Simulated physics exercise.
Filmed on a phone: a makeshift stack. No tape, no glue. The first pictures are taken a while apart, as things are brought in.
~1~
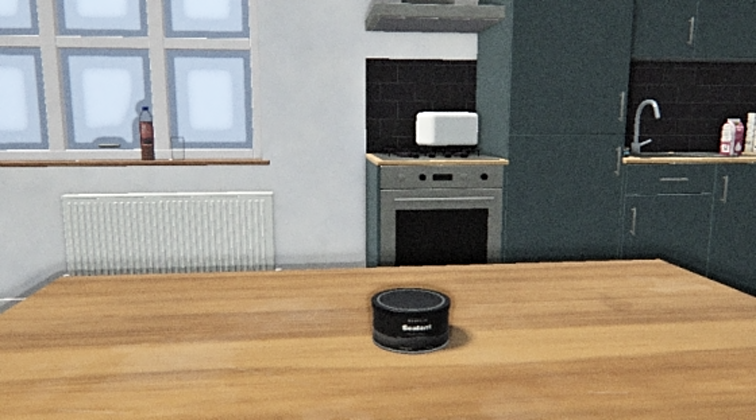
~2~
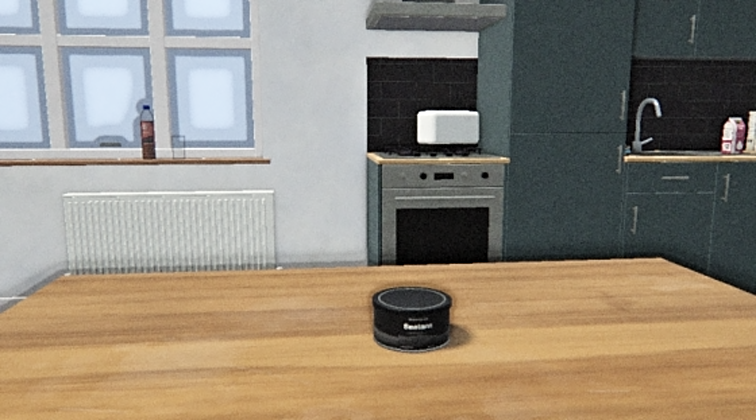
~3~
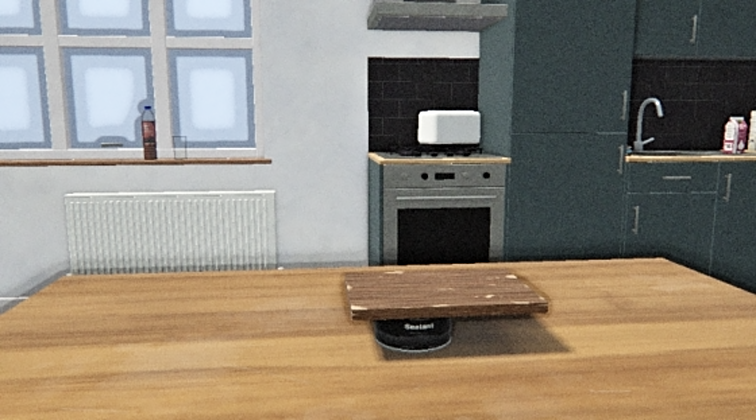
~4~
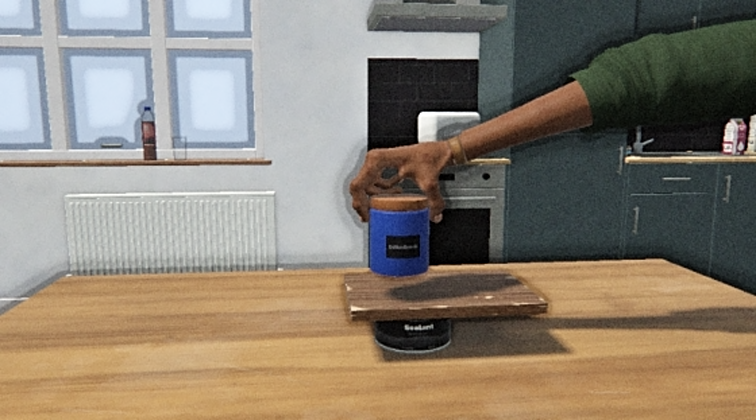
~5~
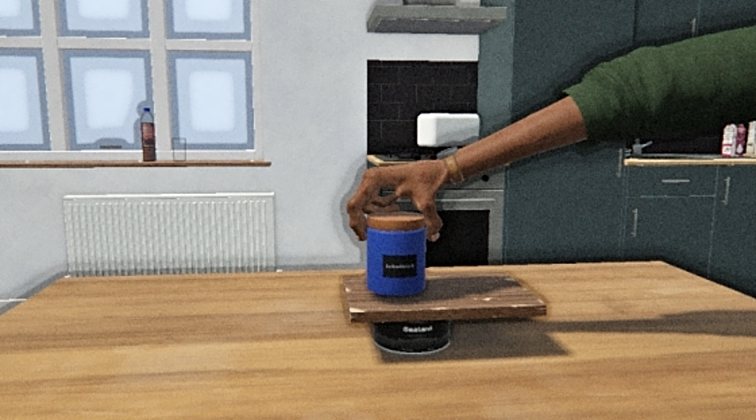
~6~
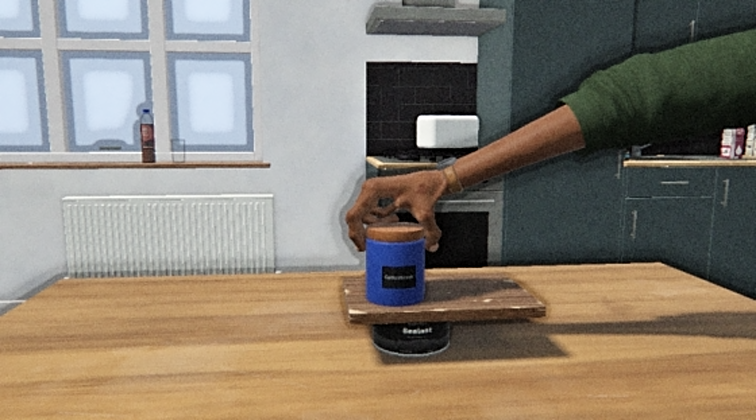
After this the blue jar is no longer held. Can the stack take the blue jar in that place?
The stack holds.
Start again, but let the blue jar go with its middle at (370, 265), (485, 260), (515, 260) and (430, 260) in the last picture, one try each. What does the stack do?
First, it keeps its balance; second, it comes apart; third, it loses its balance; fourth, it keeps its balance.
Then, 0.20 s after the last picture, nothing has stirred.
Then, 0.40 s after the last picture, blue jar resting near (395, 263).
At rest, all 3 in place. Seen from the same camera at the end, blue jar near (395, 263). The stack stays up.
